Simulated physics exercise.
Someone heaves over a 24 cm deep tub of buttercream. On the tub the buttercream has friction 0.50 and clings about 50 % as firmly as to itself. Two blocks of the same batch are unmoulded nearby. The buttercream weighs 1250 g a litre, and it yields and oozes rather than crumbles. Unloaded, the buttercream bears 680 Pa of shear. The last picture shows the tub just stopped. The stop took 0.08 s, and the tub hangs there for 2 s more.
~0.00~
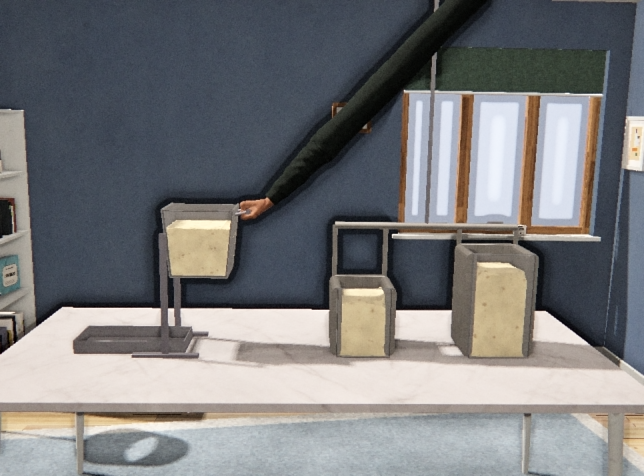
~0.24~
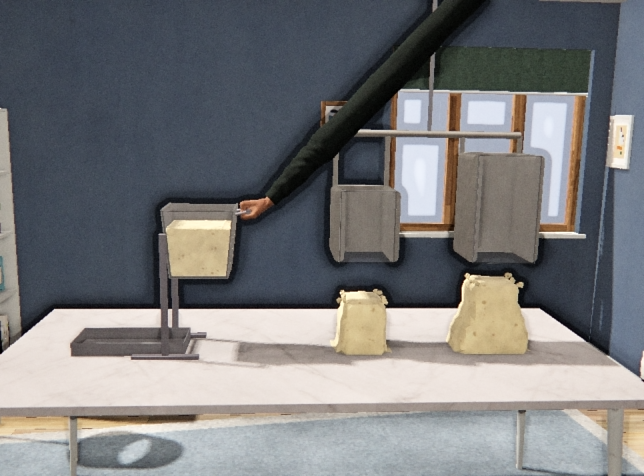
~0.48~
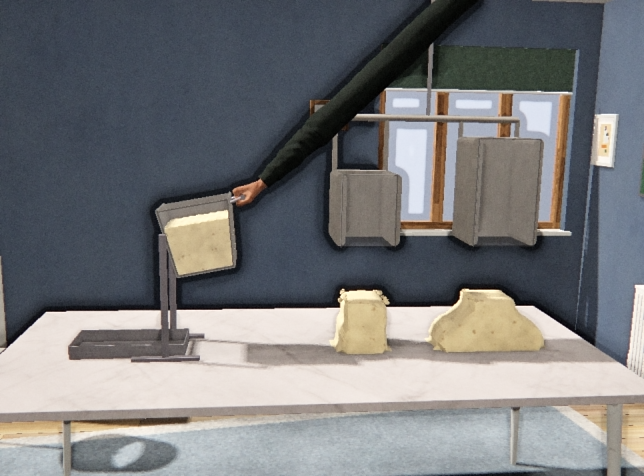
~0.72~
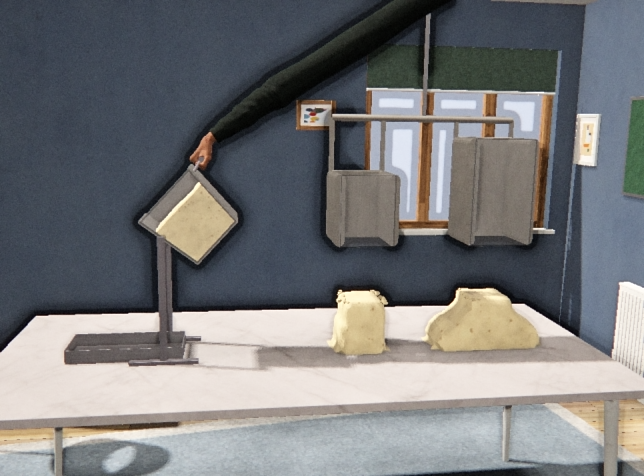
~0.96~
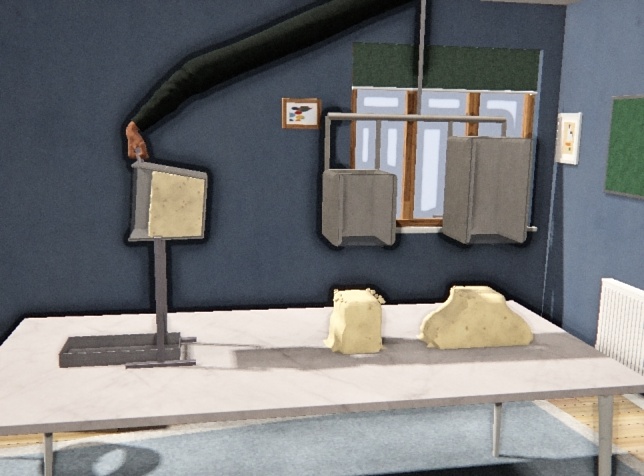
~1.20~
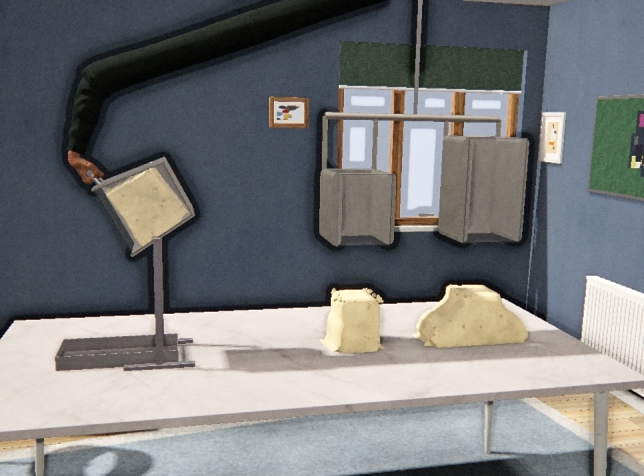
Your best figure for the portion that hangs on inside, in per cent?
The portion that hangs on inside is near 0 %.
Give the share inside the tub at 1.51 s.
About 0 %.
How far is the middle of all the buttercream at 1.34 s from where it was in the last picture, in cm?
Roughly 11 cm.
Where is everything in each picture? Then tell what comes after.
The first picture shows handle-side rim at (232, 211), tilt 0 degrees; crest of the buttercream at (221, 228); block heights 21 cm, 33 cm (left to right).
The second picture shows handle-side rim at (232, 211), tilt 0 degrees; crest of the buttercream at (221, 228); block heights 20 cm, 27 cm (left to right).
The third picture shows handle-side rim at (227, 199), tilt 10 degrees; crest of the buttercream at (224, 218); block heights 20 cm, 20 cm (left to right).
The fourth picture shows handle-side rim at (188, 170), tilt 47 degrees; crest of the buttercream at (199, 186); block heights 20 cm, 20 cm (left to right).
The fifth picture shows handle-side rim at (133, 167), tilt 86 degrees; crest of the buttercream at (155, 173); block heights 20 cm, 20 cm (left to right).
The sixth picture shows handle-side rim at (94, 191), tilt 118 degrees; crest of the buttercream at (149, 170); block heights 20 cm, 20 cm (left to right).
After 1.34 s, the tub is at 118 degrees and holds 62 %.
After 1.51 s, the tub is at 118 degrees and holds 0 %.
After 1.68 s, the tub is at 118 degrees and holds 0 %.
After 1.85 s, the tub is at 118 degrees and holds 0 %.
After 3.20 s, the tub is at 118 degrees and holds 0 %.
